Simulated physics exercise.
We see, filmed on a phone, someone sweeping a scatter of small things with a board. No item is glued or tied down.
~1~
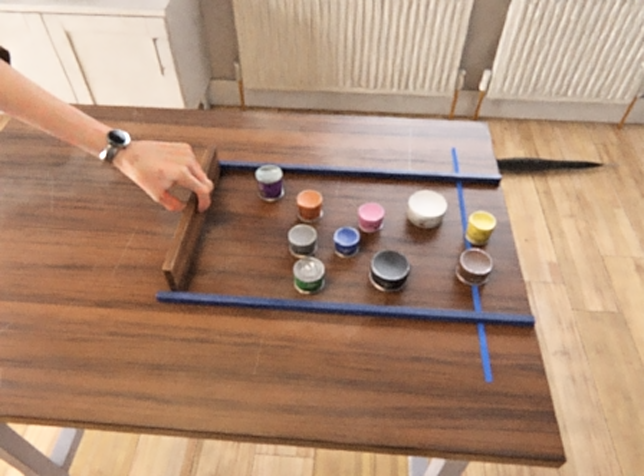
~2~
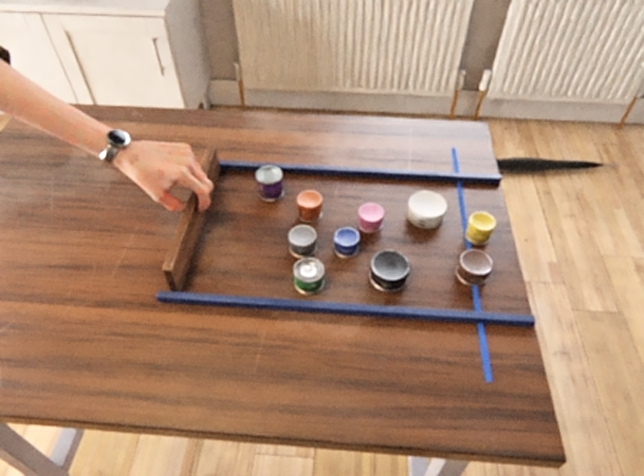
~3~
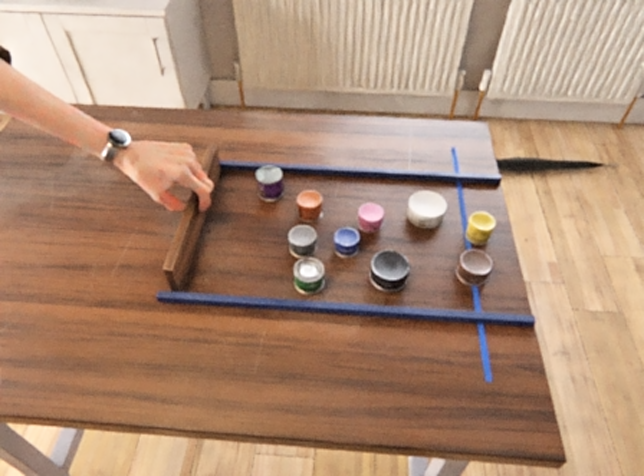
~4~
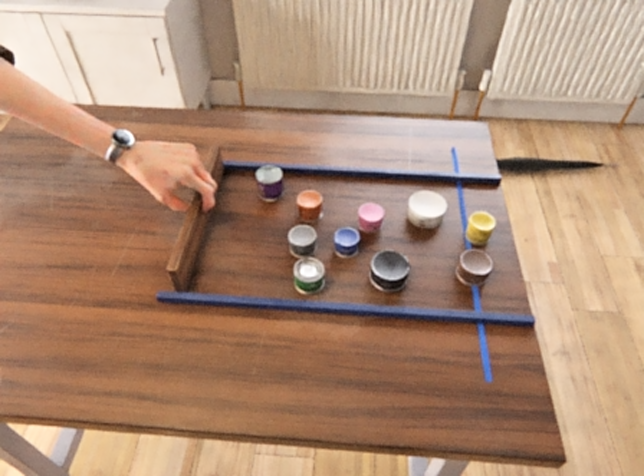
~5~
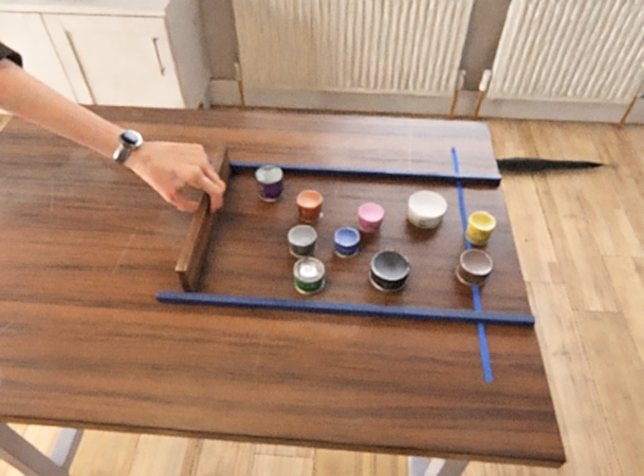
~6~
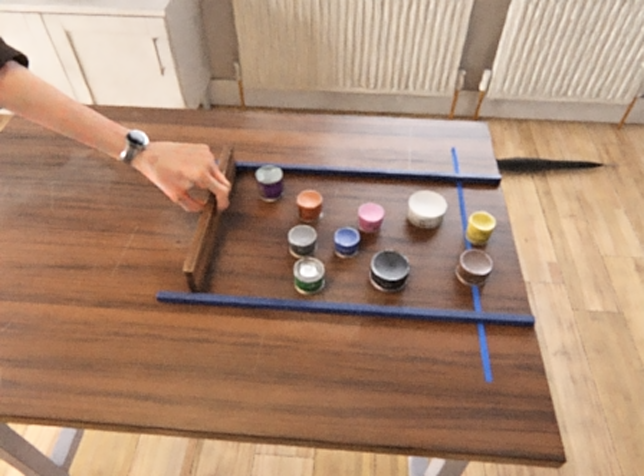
A hand gripping an upright wooden board slides it slowly and slightly to the right along a dark wood table, seen from above by a still camera in a room with radiators. Between two long blue strips sit small pots, purple, orange, grey, green, blue and pink, then black and white, with yellow and brown by the blue tape at right. The pots stay still, untouched by the board.
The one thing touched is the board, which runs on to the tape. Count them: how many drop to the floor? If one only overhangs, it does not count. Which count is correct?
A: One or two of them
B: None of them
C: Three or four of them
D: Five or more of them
A, one or two of them.
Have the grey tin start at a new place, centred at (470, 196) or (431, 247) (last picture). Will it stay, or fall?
Place by place, it holds its place, then holds its place.
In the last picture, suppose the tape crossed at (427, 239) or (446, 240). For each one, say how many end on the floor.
Down on the floor: 0 and 0.
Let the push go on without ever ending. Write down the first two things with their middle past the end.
They are the brown pot, the white tub.
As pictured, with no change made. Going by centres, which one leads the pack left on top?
Ending up nearest is the white tub.
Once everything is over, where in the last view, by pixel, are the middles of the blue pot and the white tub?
First (510, 247), then (506, 207).
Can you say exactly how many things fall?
1.
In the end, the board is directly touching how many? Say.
5 in contact.
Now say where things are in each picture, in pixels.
In the first frame, yellow tin (480, 228); brown pot (474, 267); white tub (427, 209); board (196, 213); tape (468, 241).
In the second frame, brown pot (474, 268); board (196, 213).
In the third frame, white tub (426, 210); orange pot (310, 207).
In the fourth frame, yellow tin (480, 229); pink tin (371, 218).
In the fifth frame, brown pot (474, 268); green tin (309, 276).
In the sixth frame, yellow tin (480, 229); brown pot (474, 268); white tub (426, 210); board (214, 214); tape (468, 241).
A little later, none off yet; yellow tin at rest near (480, 229); brown pot at rest near (474, 268); white tub at rest near (426, 210).
When it is over, the number that fall off is one or two; down, brown pot.
